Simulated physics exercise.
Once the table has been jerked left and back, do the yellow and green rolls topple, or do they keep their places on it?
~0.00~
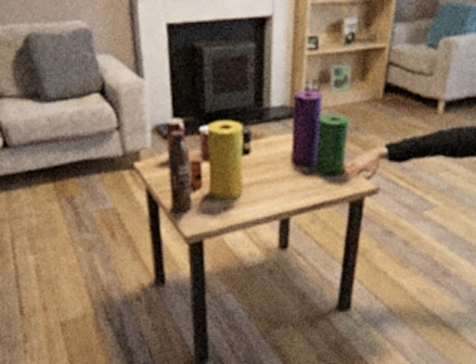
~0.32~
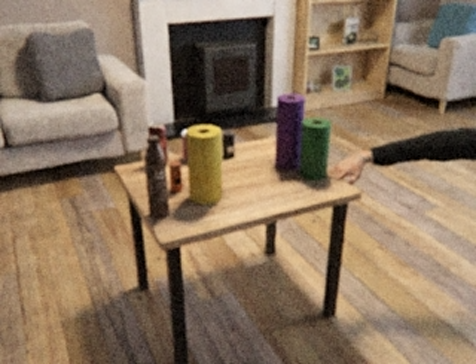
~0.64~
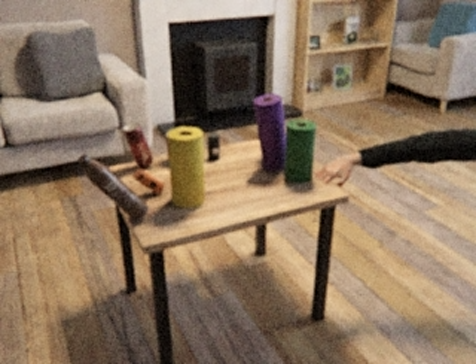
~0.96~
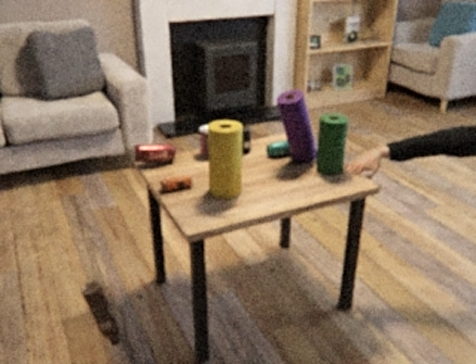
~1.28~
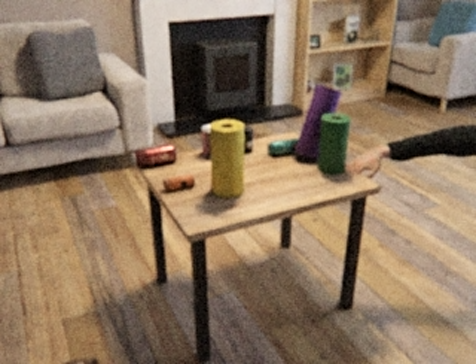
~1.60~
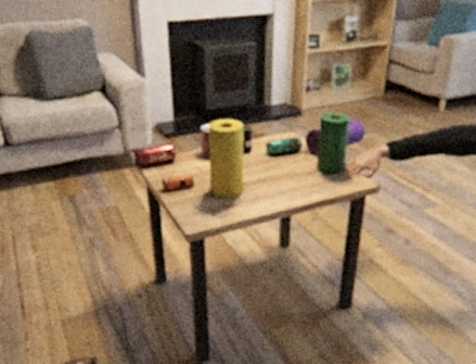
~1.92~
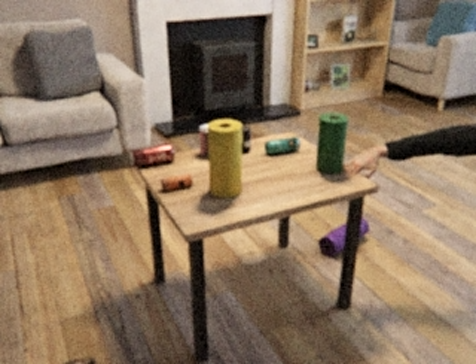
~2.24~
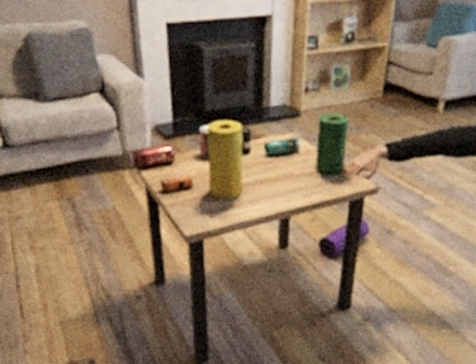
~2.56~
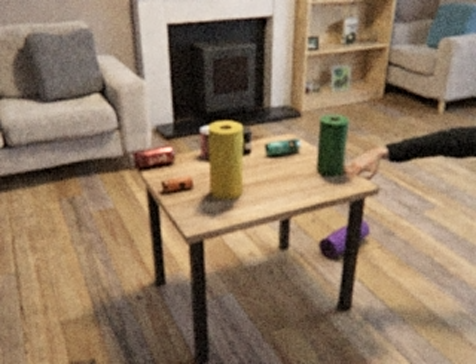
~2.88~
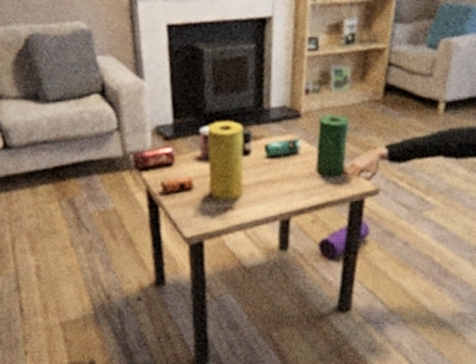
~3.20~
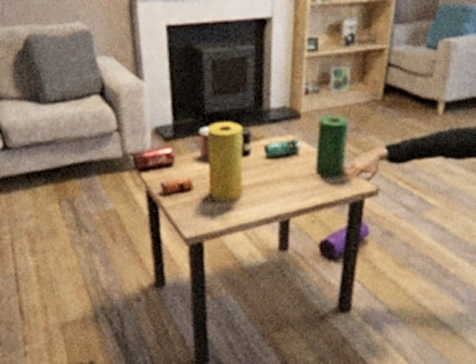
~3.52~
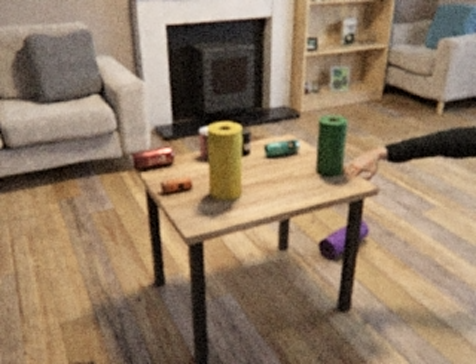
Both the yellow roll and the green roll keep their places, still standing upright on the table at the end.
Hand jerking small table left and back, toppling bottle and purple roll to floor, cans lying over, yellow and green rolls standing.
